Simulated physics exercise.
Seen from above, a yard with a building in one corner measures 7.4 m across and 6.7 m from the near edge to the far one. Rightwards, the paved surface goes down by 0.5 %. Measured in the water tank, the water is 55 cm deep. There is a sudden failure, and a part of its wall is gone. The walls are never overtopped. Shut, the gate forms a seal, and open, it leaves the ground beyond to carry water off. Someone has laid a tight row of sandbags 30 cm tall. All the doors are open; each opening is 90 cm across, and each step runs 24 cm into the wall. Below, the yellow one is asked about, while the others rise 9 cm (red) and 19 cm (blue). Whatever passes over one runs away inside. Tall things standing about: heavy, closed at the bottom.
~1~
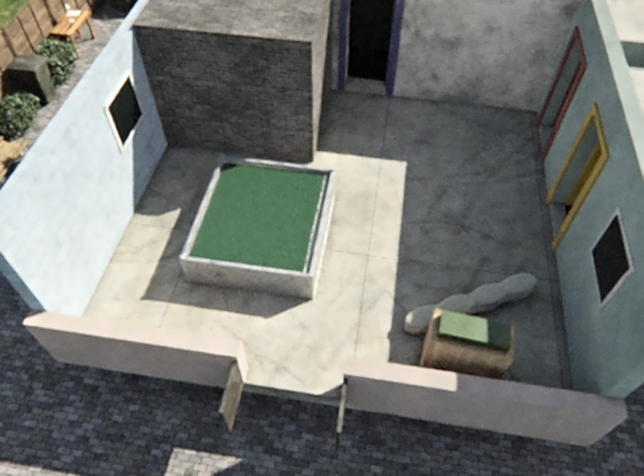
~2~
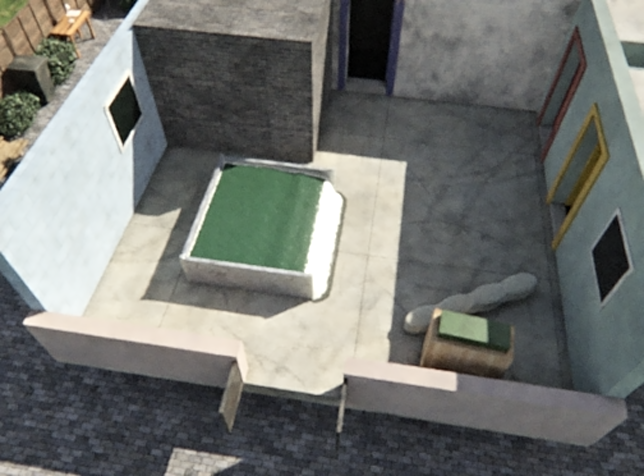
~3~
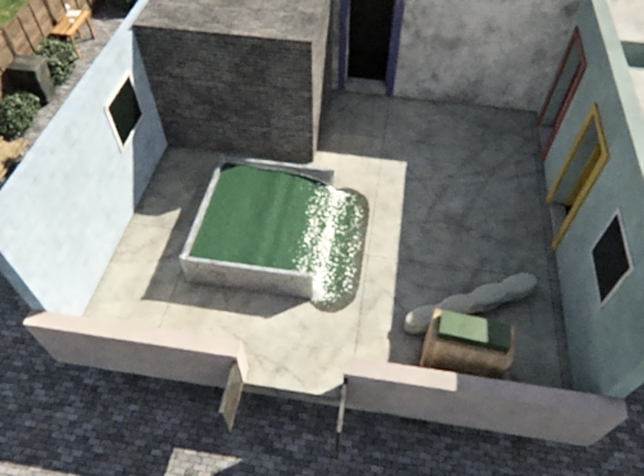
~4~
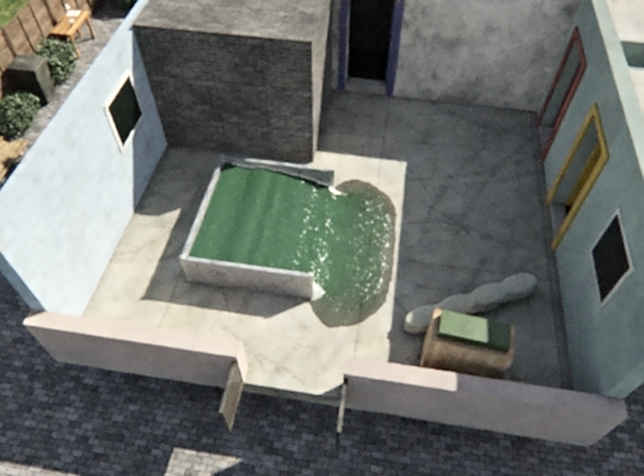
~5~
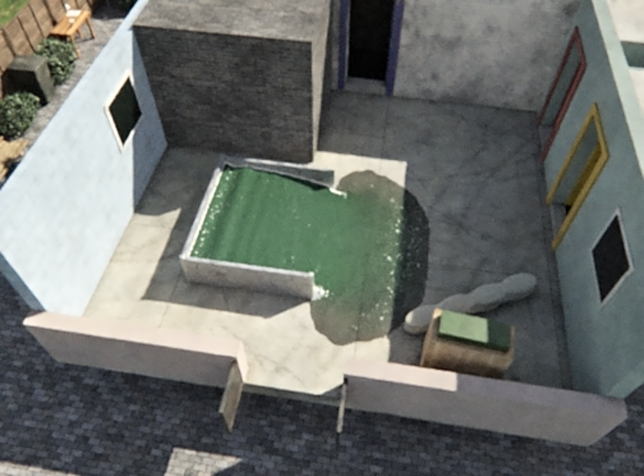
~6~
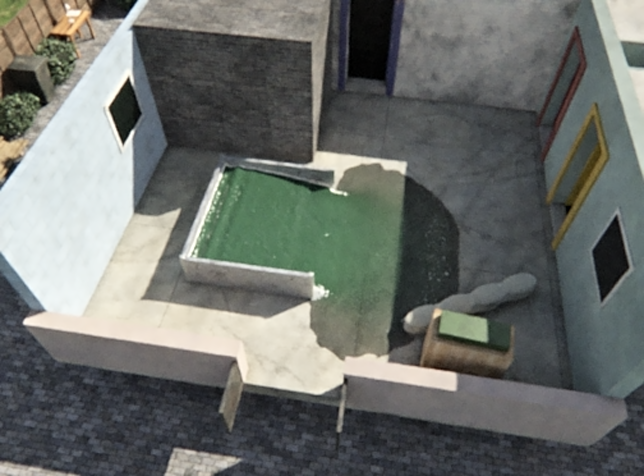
Green water pours out the right side of a low tank and spreads across the paving.
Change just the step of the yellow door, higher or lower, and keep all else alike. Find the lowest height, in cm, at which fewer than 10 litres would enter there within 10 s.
I would say 27 cm.
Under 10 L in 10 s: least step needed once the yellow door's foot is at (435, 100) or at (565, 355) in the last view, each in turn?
About 8.5 and 10.5 cm.
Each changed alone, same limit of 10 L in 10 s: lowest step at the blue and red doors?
About 9.0 cm at blue and 13.5 cm at red.
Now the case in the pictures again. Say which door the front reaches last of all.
Door: Blue.
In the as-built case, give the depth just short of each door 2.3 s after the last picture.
In cm - red: 13, yellow: 26, blue: 0.
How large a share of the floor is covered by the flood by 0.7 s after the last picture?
I'd say near 35 percent.
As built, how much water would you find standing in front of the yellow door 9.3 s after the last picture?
Some 8.0 cm.
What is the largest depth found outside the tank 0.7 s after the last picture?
It gets to close to 27 centimetres there.
Then, 0.7 s after the last picture water covers 35 % of the floor, deepest (27 cm) near (558, 270); 2 cm at the yellow door, 0 litres in over its 10 cm step.
Then, 2.3 s after the last picture water covers 55 % of the floor, deepest (30 cm) near (549, 206); 26 cm at the yellow door, 107 litres in over its 10 cm step.
Then, 9.3 s after the last picture water covers 90 % of the floor, deepest (10 cm) near (459, 302); 8 cm at the yellow door, 212 litres in over its 10 cm step.
At the yellow door as built, the water peaked near 27 cm, 1.9 s after the last picture.
Run again over the same 10 s with other heights there, 19 litres in over 24.5 cm, 1 litre over 33 cm. The limit of 10 litres is kept from about 27 cm up.
